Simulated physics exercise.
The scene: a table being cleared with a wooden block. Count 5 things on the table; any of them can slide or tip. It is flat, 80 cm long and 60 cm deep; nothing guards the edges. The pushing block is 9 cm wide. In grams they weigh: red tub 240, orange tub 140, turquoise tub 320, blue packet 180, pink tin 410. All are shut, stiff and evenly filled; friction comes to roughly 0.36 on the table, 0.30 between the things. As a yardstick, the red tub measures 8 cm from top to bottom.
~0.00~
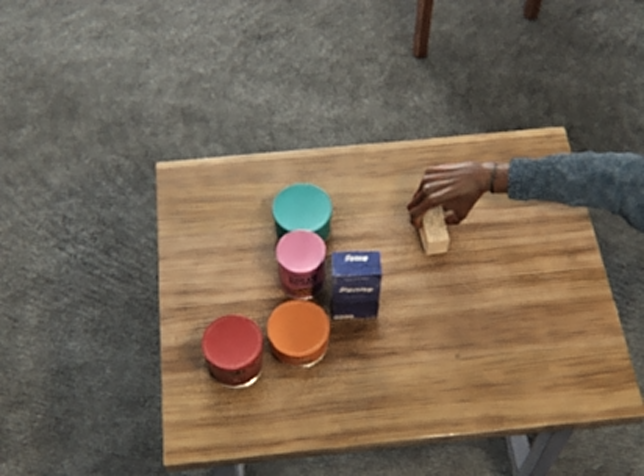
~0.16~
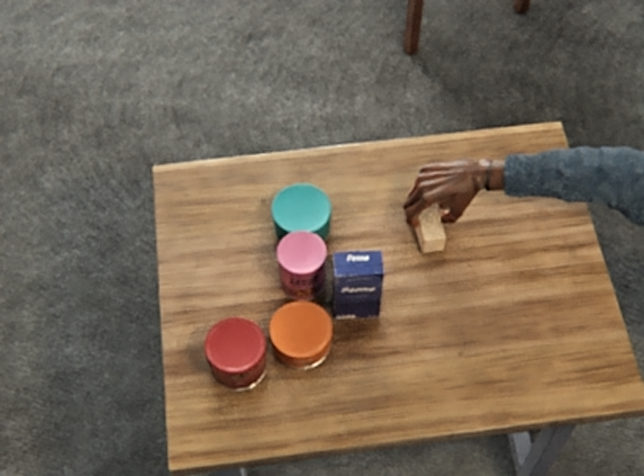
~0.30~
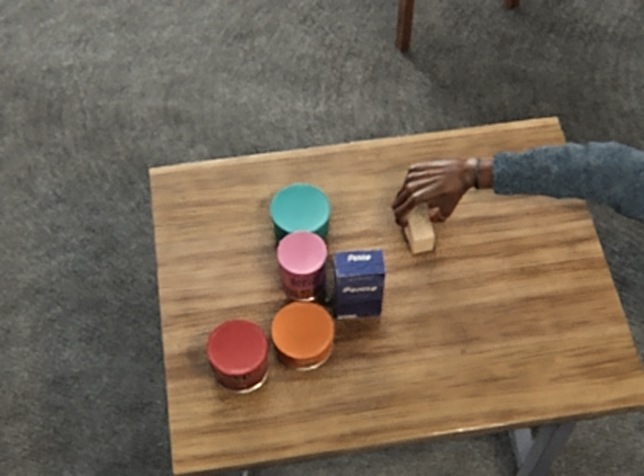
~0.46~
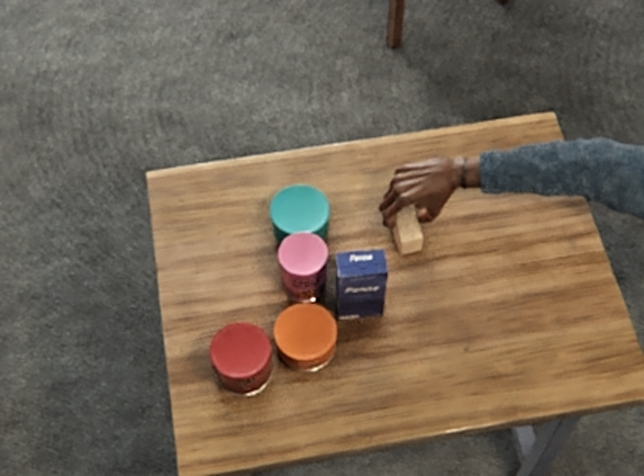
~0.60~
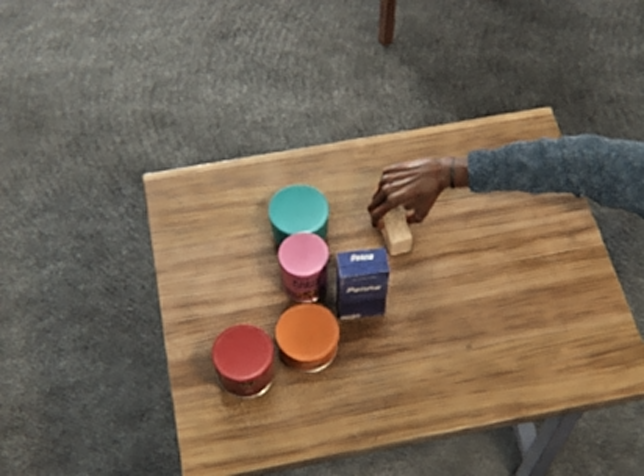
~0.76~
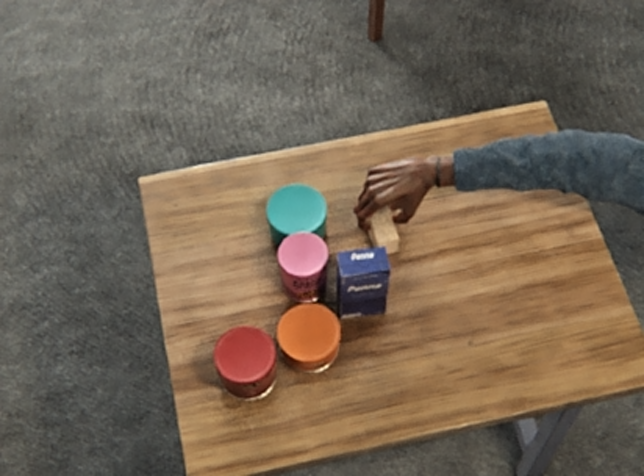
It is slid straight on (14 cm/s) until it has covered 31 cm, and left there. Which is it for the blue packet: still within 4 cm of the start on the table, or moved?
The blue packet holds its spot.
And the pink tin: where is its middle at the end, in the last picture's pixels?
At about (267, 295).
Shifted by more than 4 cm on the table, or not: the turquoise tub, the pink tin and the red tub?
The turquoise tub ends elsewhere; the pink tin leaves its spot; the red tub stays put.
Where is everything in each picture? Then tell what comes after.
In the first frame, pusher on by 0 cm; blue packet (356, 286); red tub (234, 352).
In the second frame, pusher on by 1 cm; turquoise tub (302, 218); pink tin (302, 266).
In the third frame, pusher on by 3 cm; red tub (239, 357); orange tub (303, 336).
In the fourth frame, pusher on by 5 cm; turquoise tub (300, 219); pink tin (304, 268).
In the fifth frame, pusher on by 7 cm; red tub (244, 362); orange tub (308, 338).
In the sixth frame, pusher on by 9 cm; blue packet (362, 284); turquoise tub (297, 219).
After 1.46 s, pusher on by 19 cm; turquoise tub slid 3 cm.
After 1.76 s, pusher on by 23 cm; turquoise tub slid 7 cm; pink tin slid 4 cm.
After 2.06 s, pusher on by 27 cm; turquoise tub slid 11 cm; pink tin slid 7 cm.
At rest (2.8 s), not toppled but over 4 cm from the start, turquoise tub and pink tin; the other 3 in place, give or take 4 cm. Seen from the same camera at the end, blue packet near (362, 284).
